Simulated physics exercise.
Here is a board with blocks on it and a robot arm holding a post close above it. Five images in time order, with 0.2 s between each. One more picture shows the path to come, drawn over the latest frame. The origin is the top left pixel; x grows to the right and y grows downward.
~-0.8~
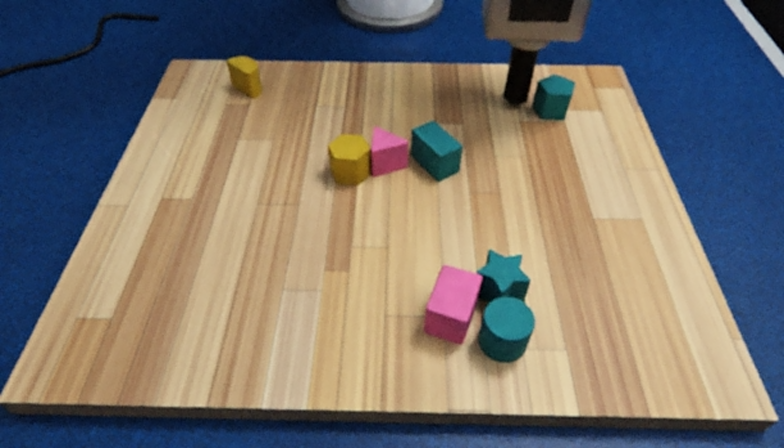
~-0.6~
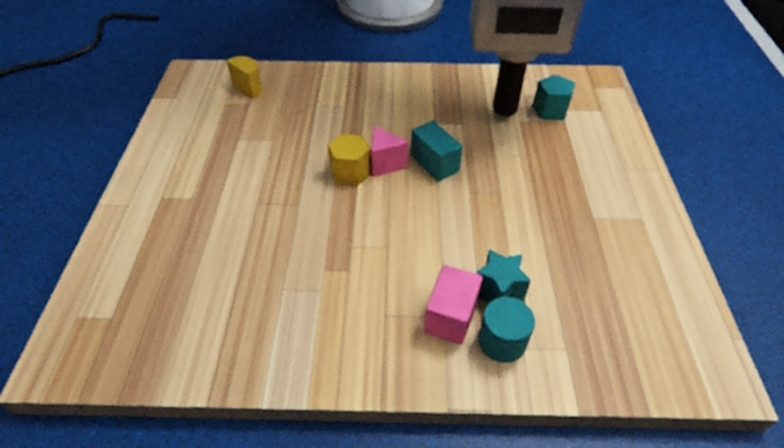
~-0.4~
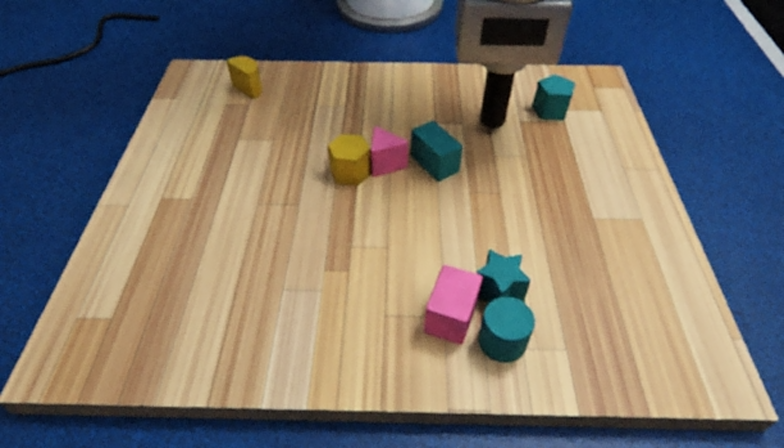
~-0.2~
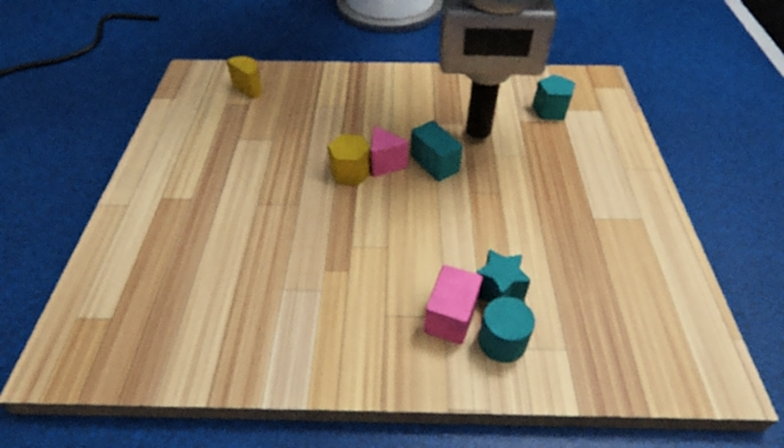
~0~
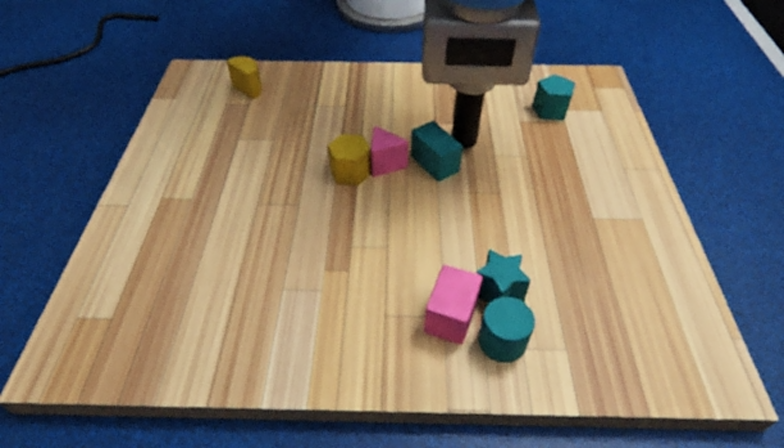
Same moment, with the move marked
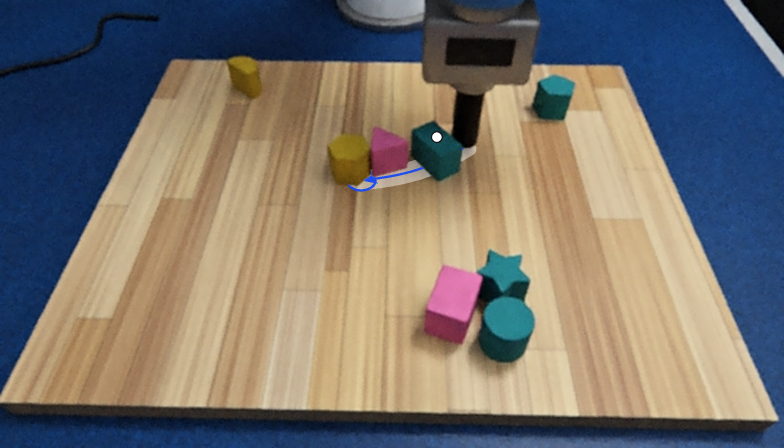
A robot arm moves its dark post left and nearer across a wooden board, beside a teal block.
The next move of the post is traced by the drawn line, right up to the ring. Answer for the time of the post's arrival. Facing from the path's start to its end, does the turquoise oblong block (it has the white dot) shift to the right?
I believe not.
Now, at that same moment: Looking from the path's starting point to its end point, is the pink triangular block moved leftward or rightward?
The shift is leftward.
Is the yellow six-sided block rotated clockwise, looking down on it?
Short answer: Yes.
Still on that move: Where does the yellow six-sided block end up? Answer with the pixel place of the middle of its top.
My best guess is (309, 147).
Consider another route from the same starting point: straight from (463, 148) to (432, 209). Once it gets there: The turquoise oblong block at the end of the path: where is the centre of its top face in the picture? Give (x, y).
The top centre is at (421, 147).
The drawn path runs from (463, 148) via (418, 170), ending at (362, 180); the dot is on the turquoise oblong block.
What follows on the original path. One third of the way, post (434, 156); yellow six-sided block (337, 147), turned 20° clockwise; pink triangular block (370, 145); turquoise oblong block (413, 149).
Two thirds of the way, post (399, 167); yellow six-sided block (312, 147), turned 65° clockwise; pink triangular block (337, 160), turned 40° clockwise; turquoise oblong block (380, 164), turned 25° anticlockwise.
At the end, post (361, 172); yellow six-sided block (309, 147), turned 75° clockwise; pink triangular block (323, 169), turned 65° clockwise; turquoise oblong block (361, 176), turned 45° anticlockwise.
